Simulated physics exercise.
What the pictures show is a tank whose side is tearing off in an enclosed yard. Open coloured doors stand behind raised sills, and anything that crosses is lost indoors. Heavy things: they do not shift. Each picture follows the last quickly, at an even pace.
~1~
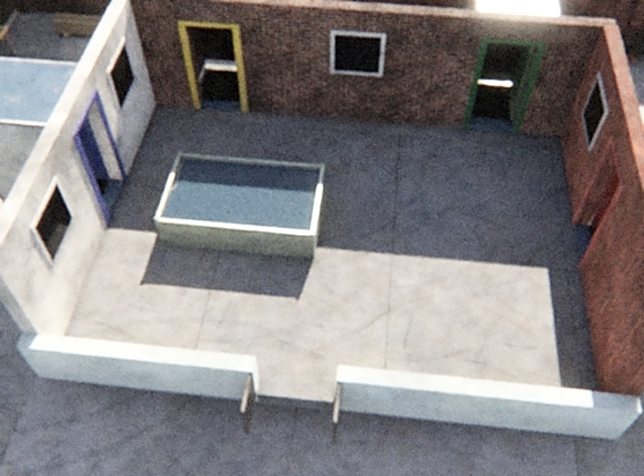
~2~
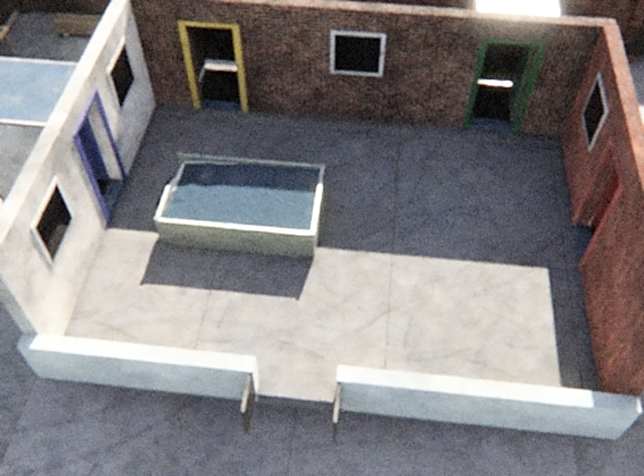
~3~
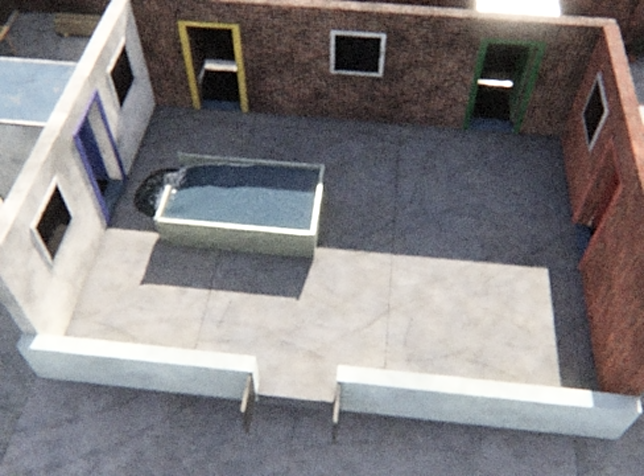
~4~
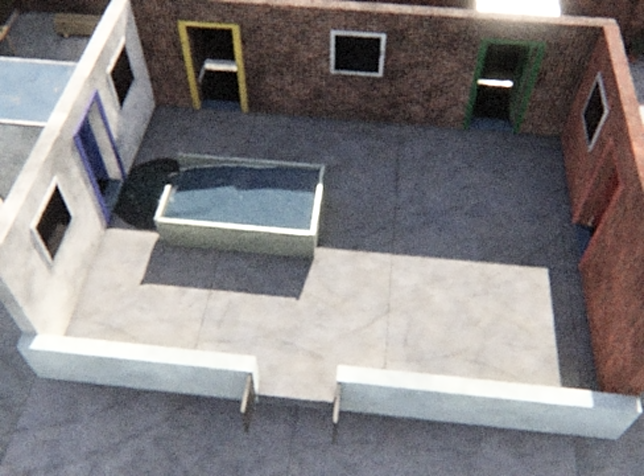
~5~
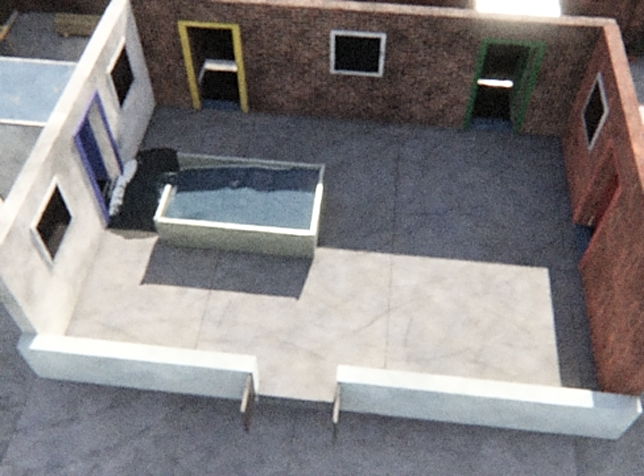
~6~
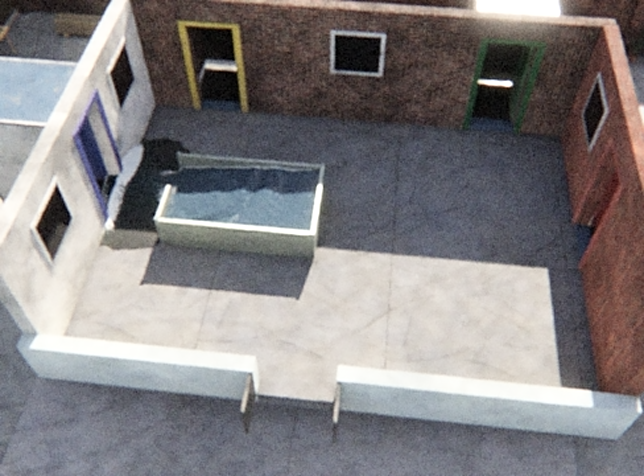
Water pouring from the left end of a tank in a walled yard, darkening the floor and splashing against the blue doorway.
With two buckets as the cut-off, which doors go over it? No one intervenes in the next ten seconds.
The red door never tops two buckets; the green door never tops two buckets; the yellow door tops two buckets; the blue door tops two buckets.
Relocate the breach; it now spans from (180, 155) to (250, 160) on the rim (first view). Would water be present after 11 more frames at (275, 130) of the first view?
Verdict: Flooded.
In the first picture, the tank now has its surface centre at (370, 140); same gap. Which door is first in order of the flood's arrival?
It's the yellow one that comes first.
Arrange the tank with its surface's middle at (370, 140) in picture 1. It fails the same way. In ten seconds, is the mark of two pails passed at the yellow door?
As I read it, the yellow door tops the threshold.
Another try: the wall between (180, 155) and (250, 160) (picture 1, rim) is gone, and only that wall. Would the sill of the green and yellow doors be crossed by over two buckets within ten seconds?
Result: Green stays unflooded, yellow gets flooded.
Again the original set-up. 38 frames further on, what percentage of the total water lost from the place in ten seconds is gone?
Something close to 85 percent by that point.
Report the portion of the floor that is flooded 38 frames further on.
Around 55 percent.
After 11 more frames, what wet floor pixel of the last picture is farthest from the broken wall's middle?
I'd point to (56, 357).
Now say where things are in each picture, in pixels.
In the first frame, still water in the tank at (243, 195).
In the second frame, water pours out at (179, 186) and has run to a hidden place.
In the third frame, water pours out at (180, 188) and has run to (139, 197).
In the fourth frame, the front is at (129, 174), out from the gap at (180, 188).
In the fifth frame, water pours out at (180, 188) and has run to (136, 156).
In the sixth frame, water pours out at (180, 188) and has run to (142, 142).
A moment on, water covers 10 % of the floor; the red door not reached, the green door not reached, the yellow door not reached, the blue door over two buckets in.
Next, water covers 15 % of the floor; the red door not reached, the green door not reached, the yellow door wet at the sill, nothing in, the blue door far over two buckets in.
Then, water covers 30 % of the floor; the red door not reached, the green door not reached, the yellow door over two buckets in, the blue door far over two buckets in.
Later, water covers 55 % of the floor; the red door not reached, the green door wet at the sill, nothing in, the yellow door over two buckets in, the blue door far over two buckets in.
In the end, water covers 85 % of the floor; the red door wet at the sill, nothing in, the green door wet at the sill, nothing in, the yellow door far over two buckets in, the blue door far over two buckets in.
